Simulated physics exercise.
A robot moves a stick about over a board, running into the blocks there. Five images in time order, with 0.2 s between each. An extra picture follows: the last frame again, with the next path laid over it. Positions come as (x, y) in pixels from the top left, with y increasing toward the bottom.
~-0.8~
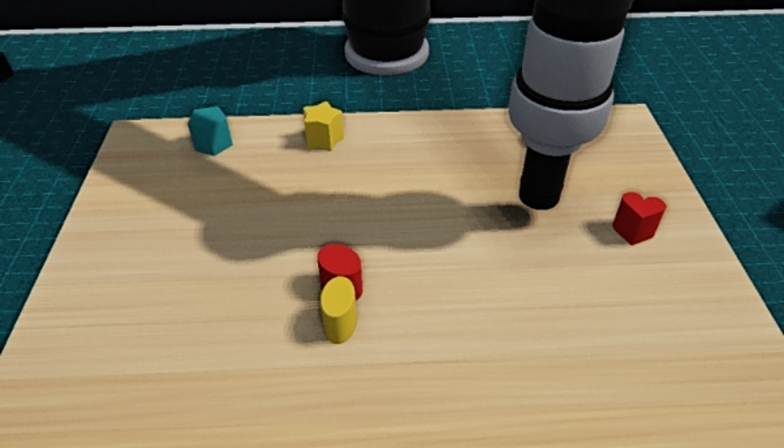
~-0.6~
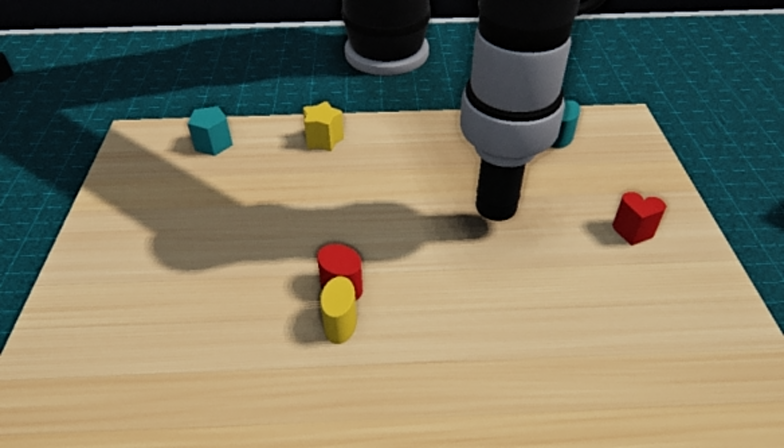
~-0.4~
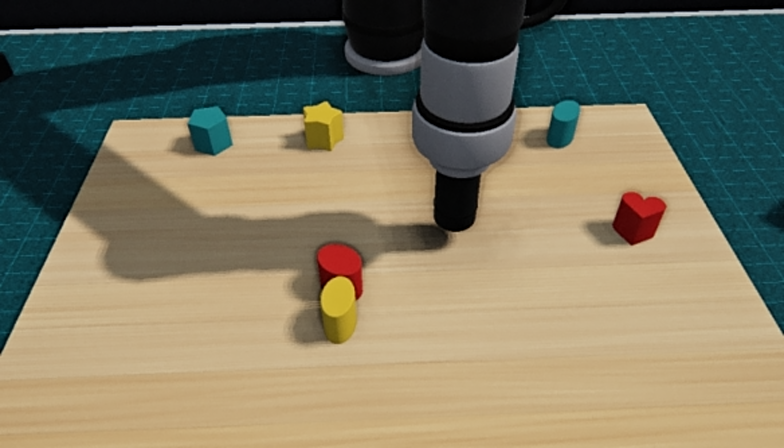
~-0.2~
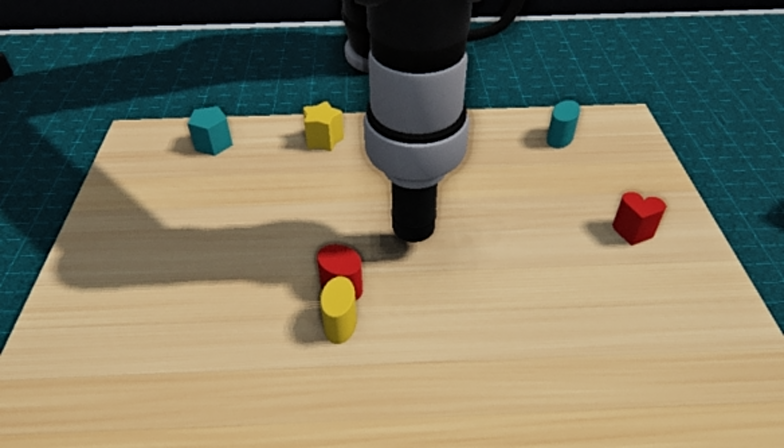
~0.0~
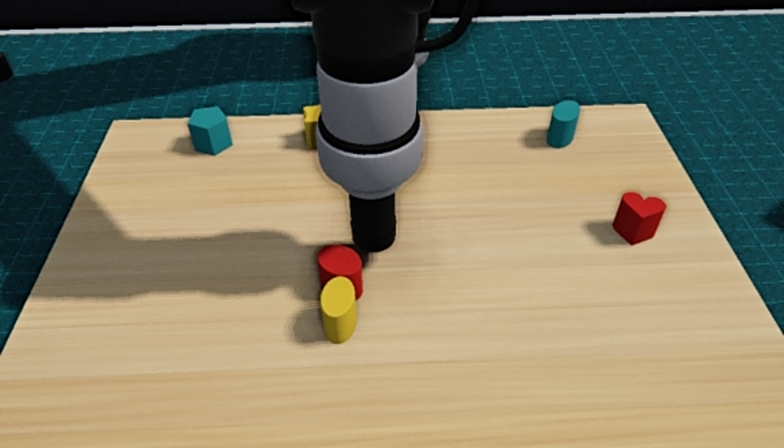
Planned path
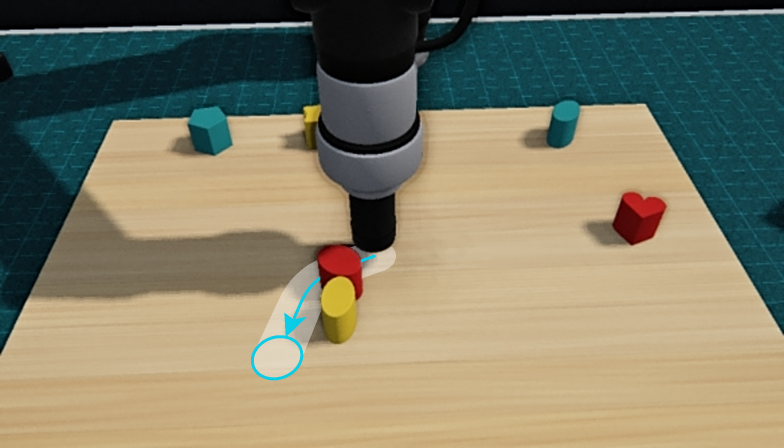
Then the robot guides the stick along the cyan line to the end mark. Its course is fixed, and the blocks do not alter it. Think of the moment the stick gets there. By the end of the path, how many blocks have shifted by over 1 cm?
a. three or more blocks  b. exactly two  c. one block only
The one that fits is b, exactly two.
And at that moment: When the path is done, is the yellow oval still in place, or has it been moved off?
By then it is displaced.
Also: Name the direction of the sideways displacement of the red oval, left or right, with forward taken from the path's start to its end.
Towards the left-hand side.
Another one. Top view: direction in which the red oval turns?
I'd predict that, seen from above, the red oval rotates counter-clockwise.
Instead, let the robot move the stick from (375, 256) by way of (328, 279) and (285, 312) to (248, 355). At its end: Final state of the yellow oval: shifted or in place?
The result: It moves.
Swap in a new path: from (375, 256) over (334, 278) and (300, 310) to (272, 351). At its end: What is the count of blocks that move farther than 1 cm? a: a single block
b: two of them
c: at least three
(b)
The drawn path runs from (375, 256) over (327, 274) and (297, 310) to (277, 357).
The first path, step by step. One third of the way, stick at (325, 256); yellow oval at (337, 307); red oval at (317, 278), turned 55° anticlockwise.
Two thirds of the way, stick at (294, 293); yellow oval at (341, 311); red oval at (300, 319), turned 100° anticlockwise.
At the end, stick at (273, 340); yellow oval at (341, 311); red oval at (300, 364), turned 140° anticlockwise.
